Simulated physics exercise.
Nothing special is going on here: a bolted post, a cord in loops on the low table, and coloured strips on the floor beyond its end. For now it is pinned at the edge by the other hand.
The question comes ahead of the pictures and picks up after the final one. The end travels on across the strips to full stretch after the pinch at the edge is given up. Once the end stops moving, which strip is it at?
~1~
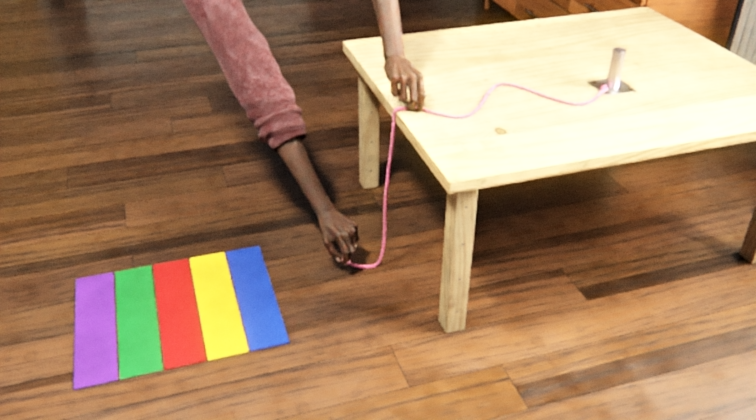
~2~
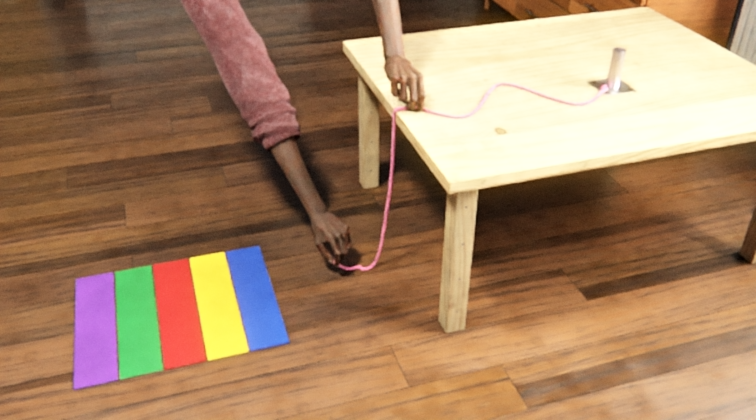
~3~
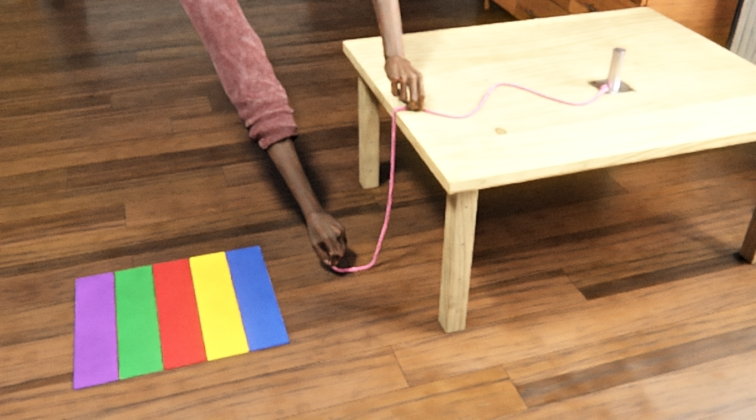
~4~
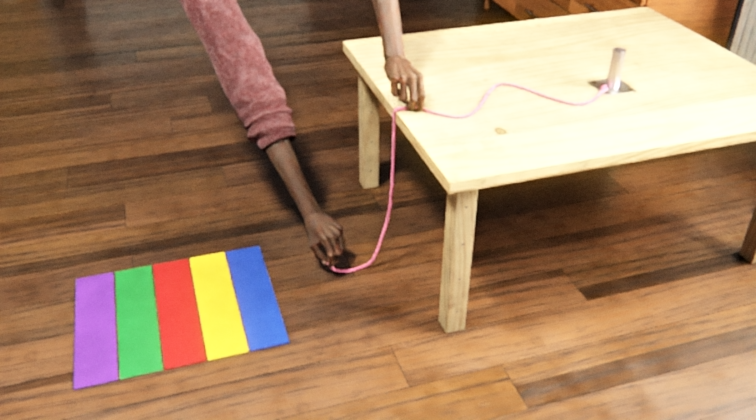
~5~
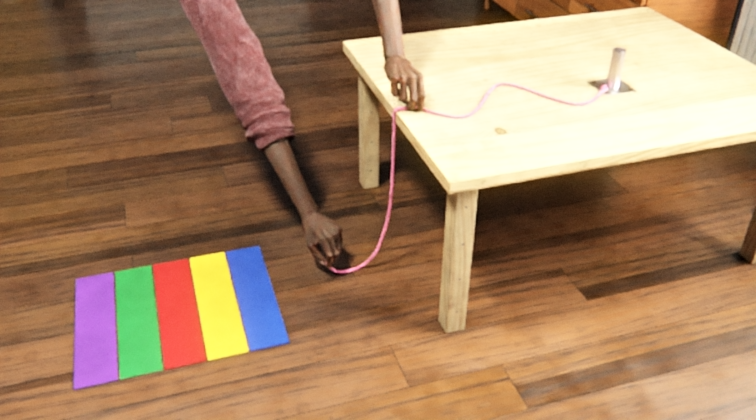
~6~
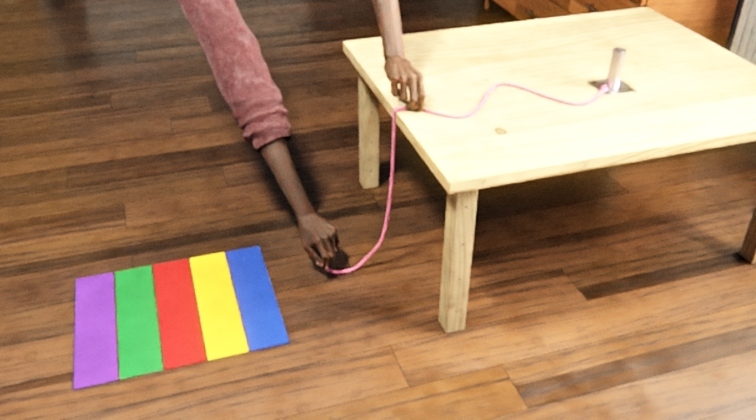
It is at the green strip.
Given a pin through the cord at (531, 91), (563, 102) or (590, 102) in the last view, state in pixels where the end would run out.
Near (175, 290), then (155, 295), then (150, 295).
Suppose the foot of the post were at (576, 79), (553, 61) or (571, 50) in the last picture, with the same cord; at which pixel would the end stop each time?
You'd get roughly (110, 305), (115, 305) and (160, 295), one for each try.
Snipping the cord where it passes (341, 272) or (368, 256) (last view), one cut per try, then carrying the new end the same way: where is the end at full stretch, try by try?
One per try, the spots are (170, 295) and (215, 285).
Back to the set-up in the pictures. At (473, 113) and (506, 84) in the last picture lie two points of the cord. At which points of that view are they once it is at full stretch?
About (399, 112), and the other about (479, 101).
Soon after, end near (202, 287); over yellow.
After that, end near (161, 295); over red.
At the stop, end near (137, 300); over green. It halts on the green strip.
